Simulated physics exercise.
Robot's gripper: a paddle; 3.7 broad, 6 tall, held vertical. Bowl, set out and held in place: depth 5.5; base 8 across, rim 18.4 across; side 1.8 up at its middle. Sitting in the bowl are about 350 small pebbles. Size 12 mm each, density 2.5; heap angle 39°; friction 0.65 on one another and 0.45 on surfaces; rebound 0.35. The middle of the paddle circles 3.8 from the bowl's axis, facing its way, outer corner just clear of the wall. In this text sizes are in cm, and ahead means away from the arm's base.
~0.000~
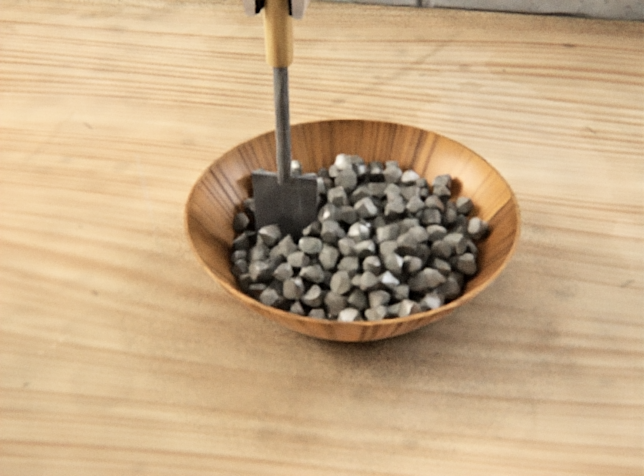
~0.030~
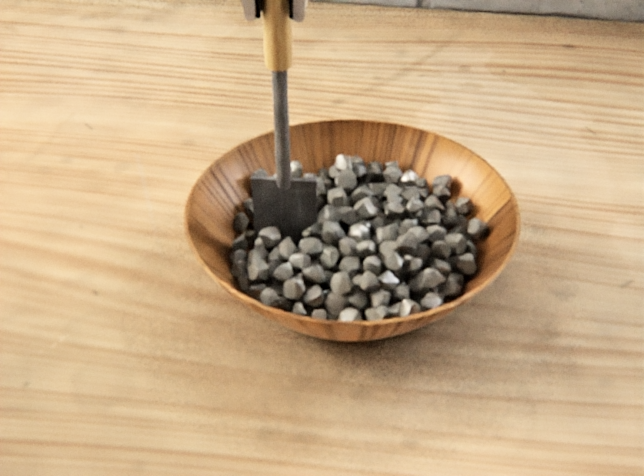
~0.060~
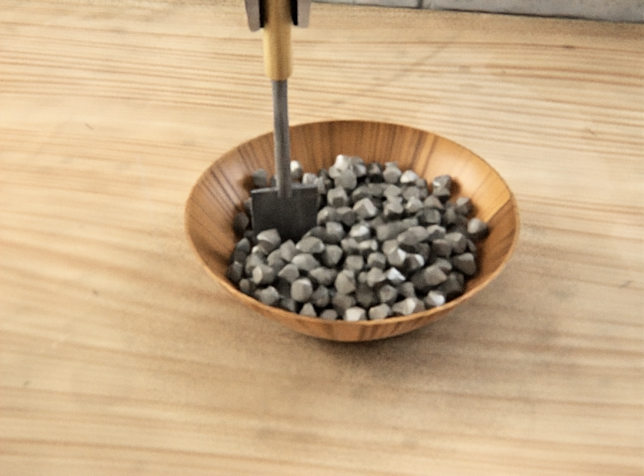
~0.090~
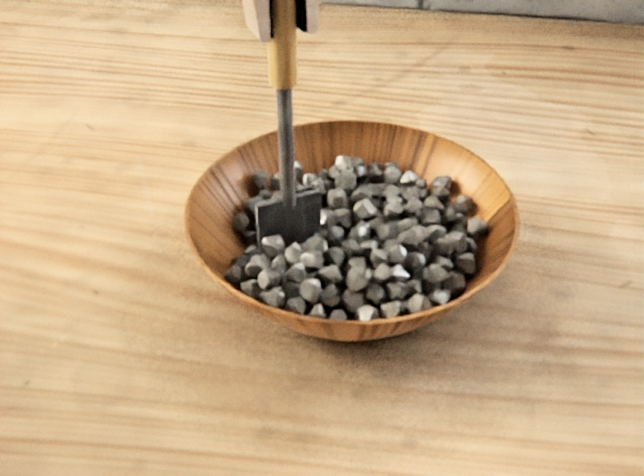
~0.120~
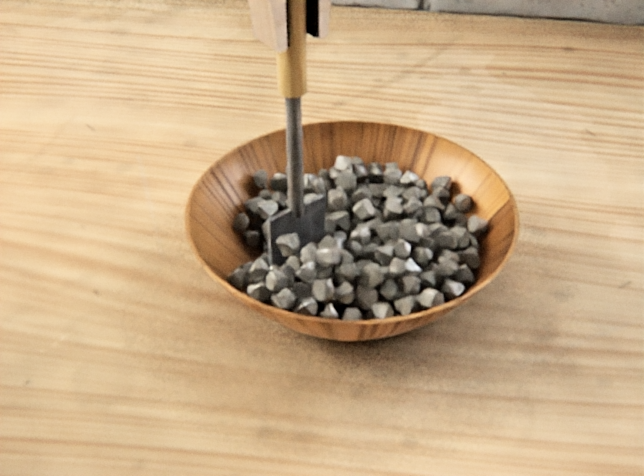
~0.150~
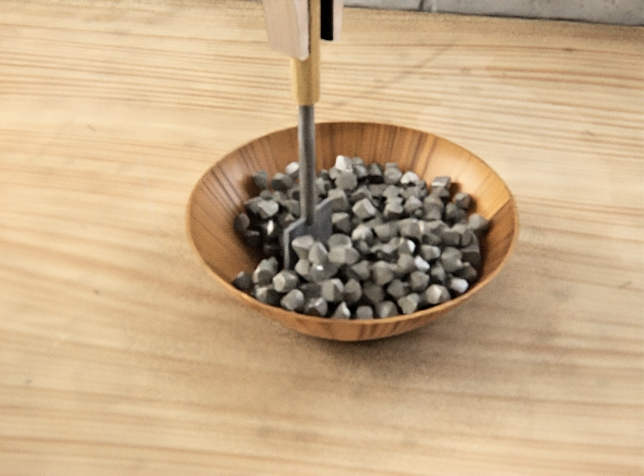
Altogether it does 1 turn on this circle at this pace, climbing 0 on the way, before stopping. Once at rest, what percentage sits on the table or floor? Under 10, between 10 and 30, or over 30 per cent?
Between 10 and 30 per cent.
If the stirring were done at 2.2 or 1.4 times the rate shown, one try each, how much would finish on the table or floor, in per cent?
I'd expect about 45 per cent, then about 20 per cent.
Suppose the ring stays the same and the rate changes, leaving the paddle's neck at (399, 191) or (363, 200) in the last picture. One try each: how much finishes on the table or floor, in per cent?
First try: Around 45 %; second try: Around 35 %.
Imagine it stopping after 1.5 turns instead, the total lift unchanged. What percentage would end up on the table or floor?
Roughly 25 per cent would end up there.
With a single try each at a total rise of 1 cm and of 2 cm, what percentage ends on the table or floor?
20 % and 10 %.
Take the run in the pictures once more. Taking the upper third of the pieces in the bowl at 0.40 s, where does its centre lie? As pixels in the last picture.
(443, 177), roughly.
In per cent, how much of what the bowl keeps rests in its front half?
Around 65 per cent of what the bowl keeps.
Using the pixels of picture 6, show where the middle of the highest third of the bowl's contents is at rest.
Centre of top third: Approx. (268, 248).
After 0.40 s, 177° round, highest piece 8 above the table; 339 in the bowl, 4 on the table or floor, 10 in flight or on the tool.
After 0.65 s, 293° round, highest piece 8 above the table; 307 in the bowl, 40 on the table or floor, 6 in flight or on the tool.
After 0.97 s, 0° round, highest piece 7 above the table; 294 in the bowl, 58 on the table or floor, 1 in flight or on the tool.
After 1.67 s, 0° round, highest piece 7 above the table; 294 in the bowl, 59 on the table or floor.
In the end, 294 in the bowl, 59 on the table or floor. That is 17 % on the table or floor.
